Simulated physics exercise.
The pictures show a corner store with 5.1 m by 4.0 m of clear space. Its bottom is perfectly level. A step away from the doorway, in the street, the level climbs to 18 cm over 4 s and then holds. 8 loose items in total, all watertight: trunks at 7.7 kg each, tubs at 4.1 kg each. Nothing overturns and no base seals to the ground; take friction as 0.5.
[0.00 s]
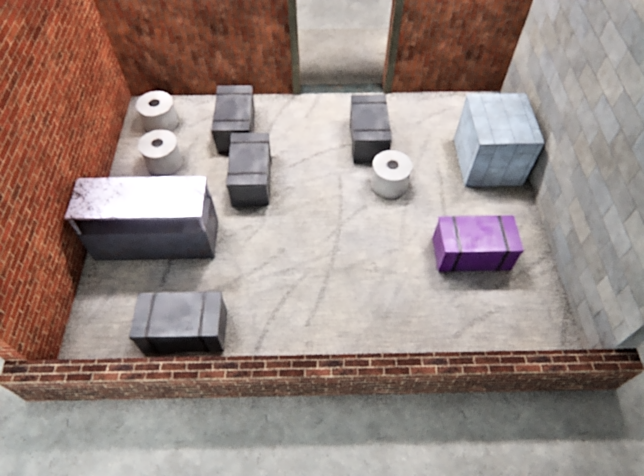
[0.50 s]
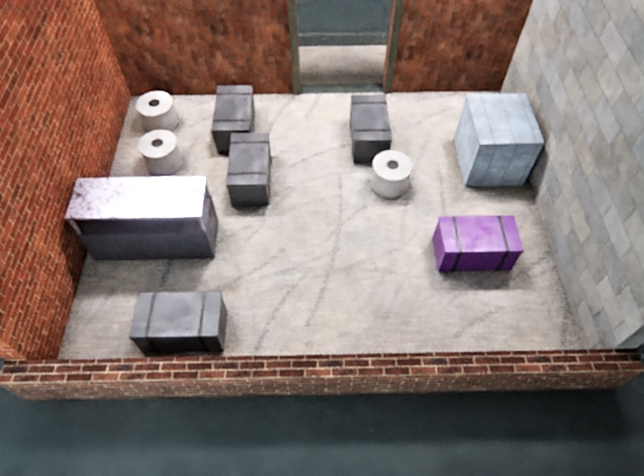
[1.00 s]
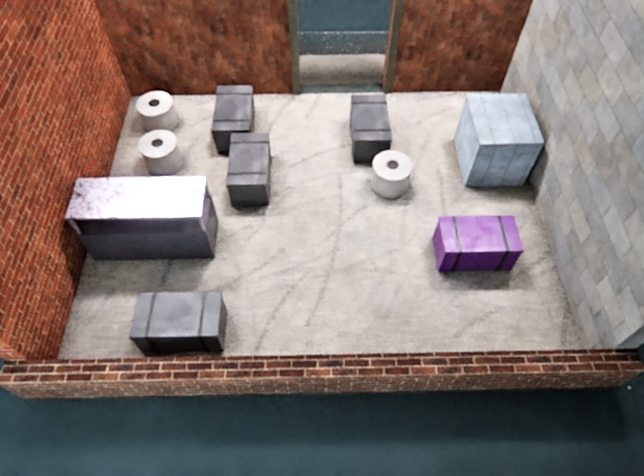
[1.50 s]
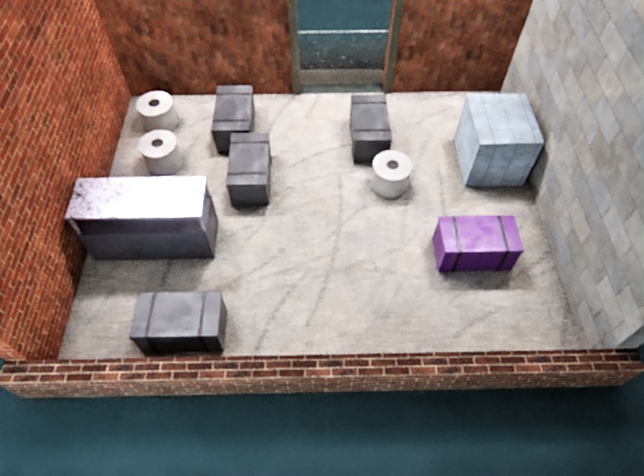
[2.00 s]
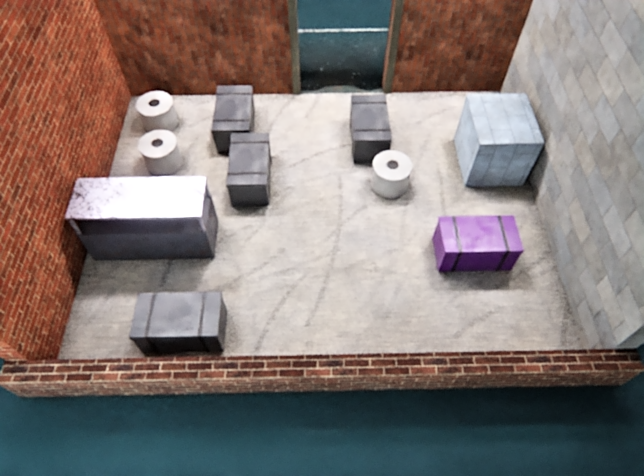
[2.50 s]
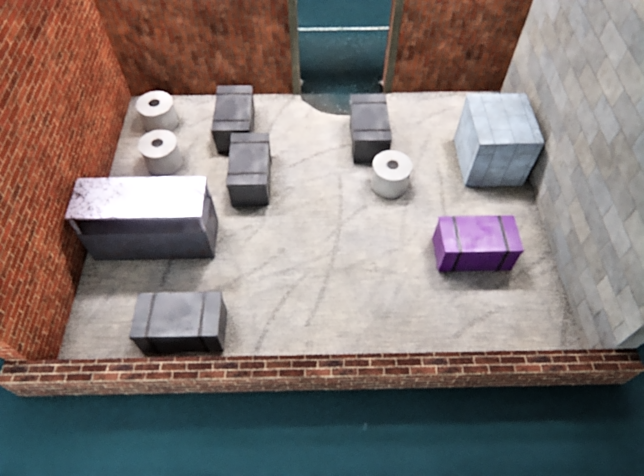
Brick-walled room holding still trunks and tubs as dark water spreads over the ground outside and just edges through the doorway.
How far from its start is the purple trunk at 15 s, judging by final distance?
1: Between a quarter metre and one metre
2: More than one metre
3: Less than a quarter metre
The answer is 1.
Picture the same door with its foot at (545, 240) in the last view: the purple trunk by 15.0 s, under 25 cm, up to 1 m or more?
You'd see the purple trunk wander off a long way.
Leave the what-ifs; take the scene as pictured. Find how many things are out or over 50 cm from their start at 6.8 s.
3.
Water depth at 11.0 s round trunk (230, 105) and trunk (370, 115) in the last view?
Close to 2 and 7 centimetres.
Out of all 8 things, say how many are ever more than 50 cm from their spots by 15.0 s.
The count comes to 5.
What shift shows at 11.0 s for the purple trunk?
By that time, close to 80 cm.
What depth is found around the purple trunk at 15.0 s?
I'd say around 9 cm.
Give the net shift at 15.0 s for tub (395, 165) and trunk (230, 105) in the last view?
Respectively 200 and 10 centimetres.
After 3.5 s the purple trunk is near (480, 233), 0.0 m from its start, aground; 0 afloat.
After 6.8 s the purple trunk is near (501, 272), 0.5 m from its start, aground; 2 afloat.
After 11.0 s the purple trunk is near (540, 280), 0.7 m from its start, afloat; 4 afloat.
After 15.0 s the purple trunk is near (529, 229), 0.5 m from its start, afloat; 8 afloat.
